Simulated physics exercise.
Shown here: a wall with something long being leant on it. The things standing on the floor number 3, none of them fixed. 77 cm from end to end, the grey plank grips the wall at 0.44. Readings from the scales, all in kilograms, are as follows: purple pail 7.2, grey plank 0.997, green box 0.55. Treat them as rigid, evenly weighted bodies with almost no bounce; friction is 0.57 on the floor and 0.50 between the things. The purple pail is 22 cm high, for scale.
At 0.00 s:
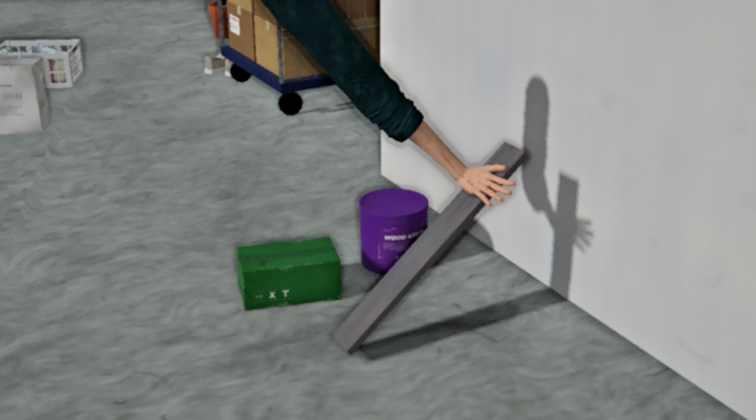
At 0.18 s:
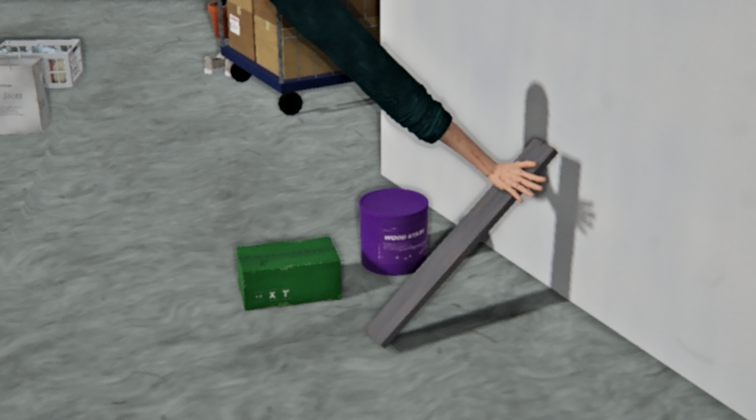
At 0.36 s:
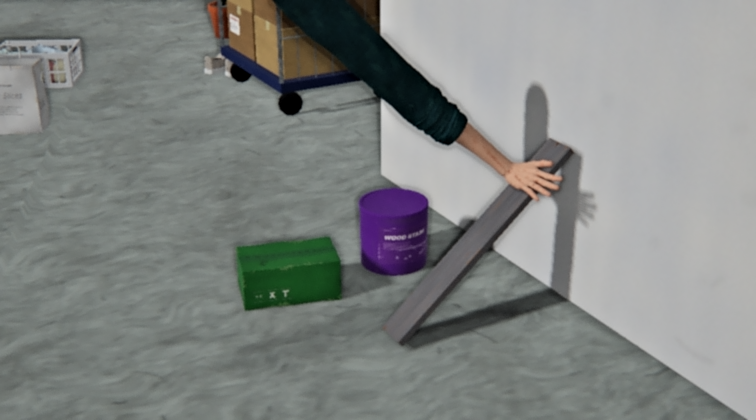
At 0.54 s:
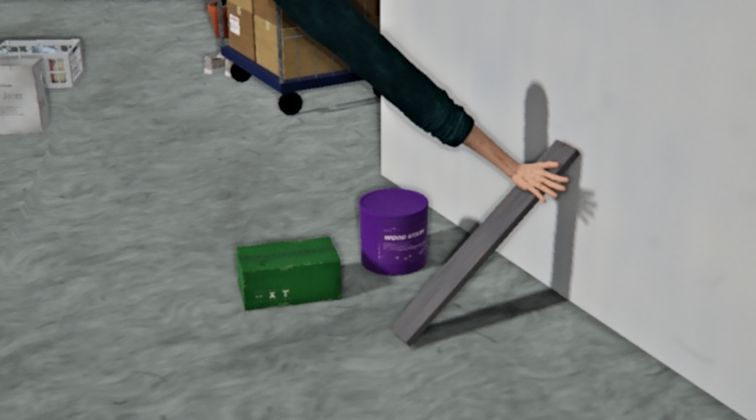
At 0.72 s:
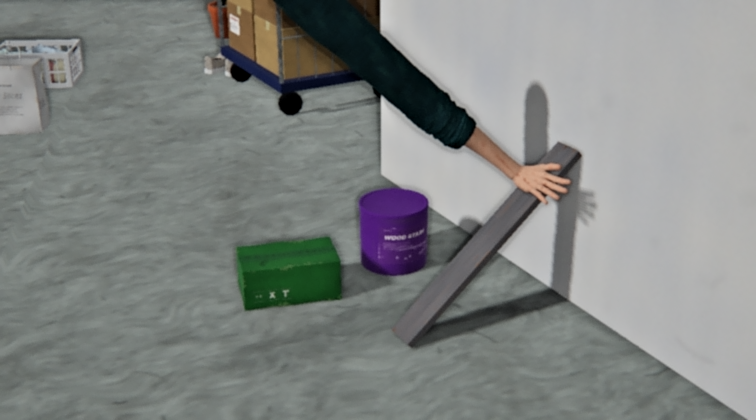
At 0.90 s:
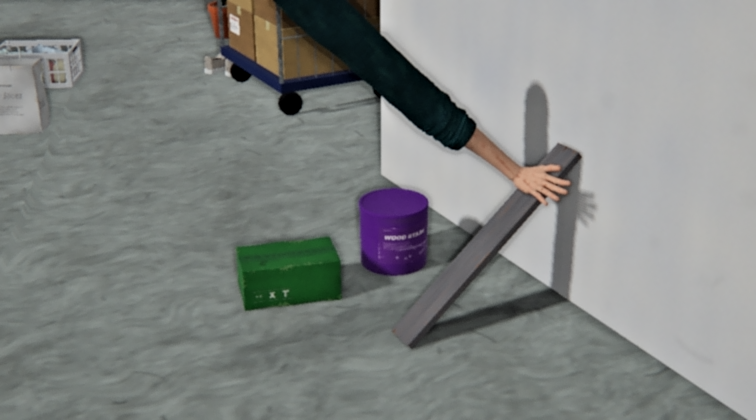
A hand in a dark green sleeve moved a grey plank to the right past a purple pail and a green box, leant it against the pale wall, and kept holding it there.
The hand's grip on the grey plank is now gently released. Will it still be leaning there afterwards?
Look, it keeps its place.
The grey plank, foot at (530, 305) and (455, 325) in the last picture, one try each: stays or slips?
First try: It holds; second try: It stays up.
After 1.20 s, nothing has stirred.
After 1.70 s, grey plank resting near (486, 244).
At rest (2.2 s), all 3 in place, give or take 10 cm. Seen from the same camera at the end, grey plank near (486, 244). The plank stays up.
